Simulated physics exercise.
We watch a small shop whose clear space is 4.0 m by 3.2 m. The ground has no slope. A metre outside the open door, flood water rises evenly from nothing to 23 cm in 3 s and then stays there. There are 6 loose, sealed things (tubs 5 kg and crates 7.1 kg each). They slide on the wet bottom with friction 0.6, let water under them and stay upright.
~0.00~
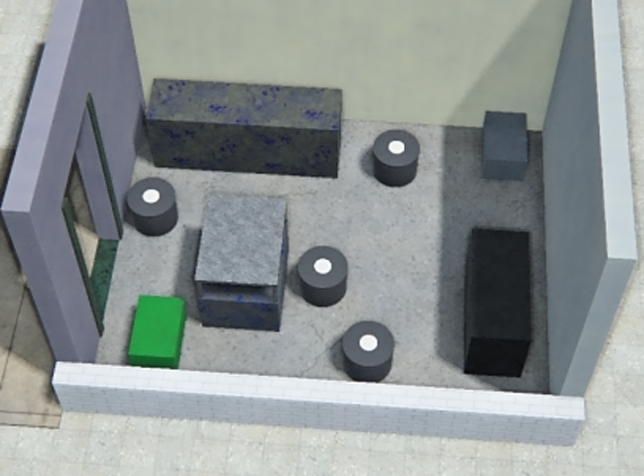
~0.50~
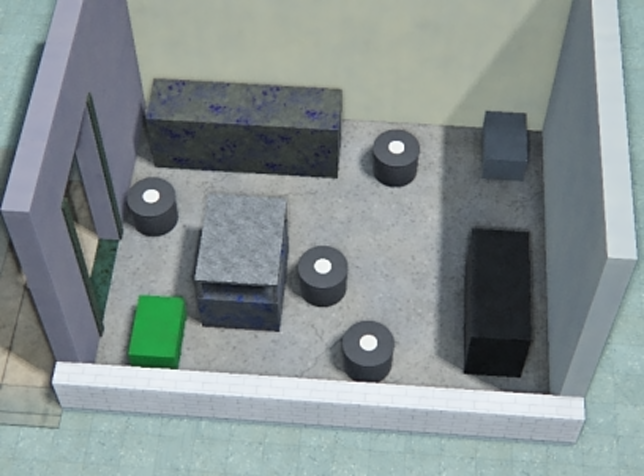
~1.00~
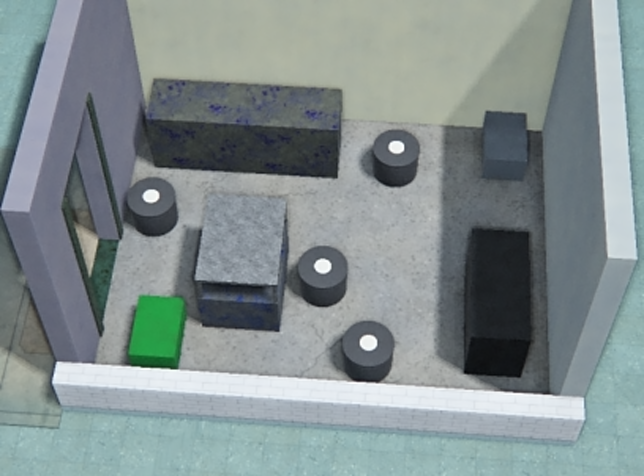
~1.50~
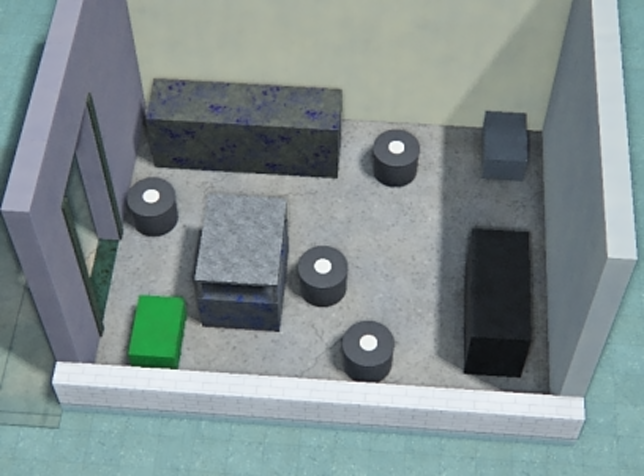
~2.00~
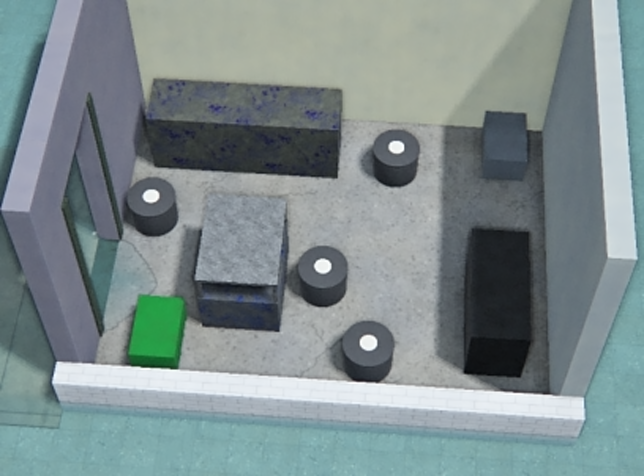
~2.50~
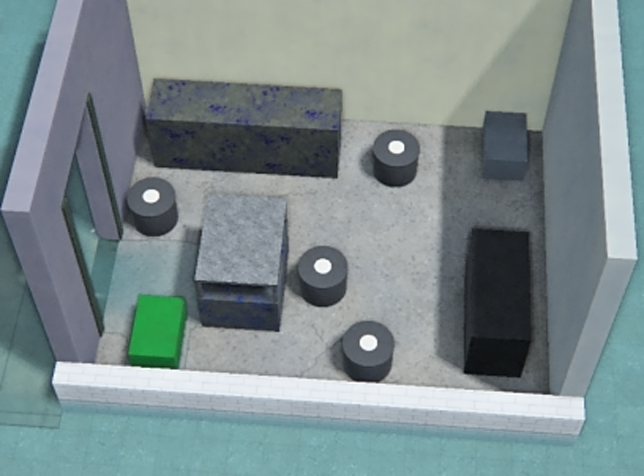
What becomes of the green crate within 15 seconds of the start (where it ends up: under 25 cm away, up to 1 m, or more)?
The green crate travels far.
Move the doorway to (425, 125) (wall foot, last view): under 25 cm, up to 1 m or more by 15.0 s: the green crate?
Then the green crate travels far.
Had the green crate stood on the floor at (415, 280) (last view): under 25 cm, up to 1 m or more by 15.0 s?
It is nudged along.
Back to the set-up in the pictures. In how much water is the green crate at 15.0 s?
Roughly 13 cm.
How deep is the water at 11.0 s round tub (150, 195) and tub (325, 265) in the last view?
Roughly 12 and 8 cm.
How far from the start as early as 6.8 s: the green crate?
Roughly 200 cm by then.
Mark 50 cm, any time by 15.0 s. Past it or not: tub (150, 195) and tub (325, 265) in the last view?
In turn: Short of it, past it.
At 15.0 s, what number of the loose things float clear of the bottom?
At that moment 6.
After 3.5 s the green crate is near (169, 340), 0.2 m from its start, aground; 0 afloat.
After 6.8 s the green crate is near (385, 248), 2.2 m from its start, afloat; 3 afloat.
After 11.0 s the green crate is near (367, 266), 1.9 m from its start, afloat; 6 afloat.
After 15.0 s the green crate is near (349, 276), 1.7 m from its start, afloat; 6 afloat.
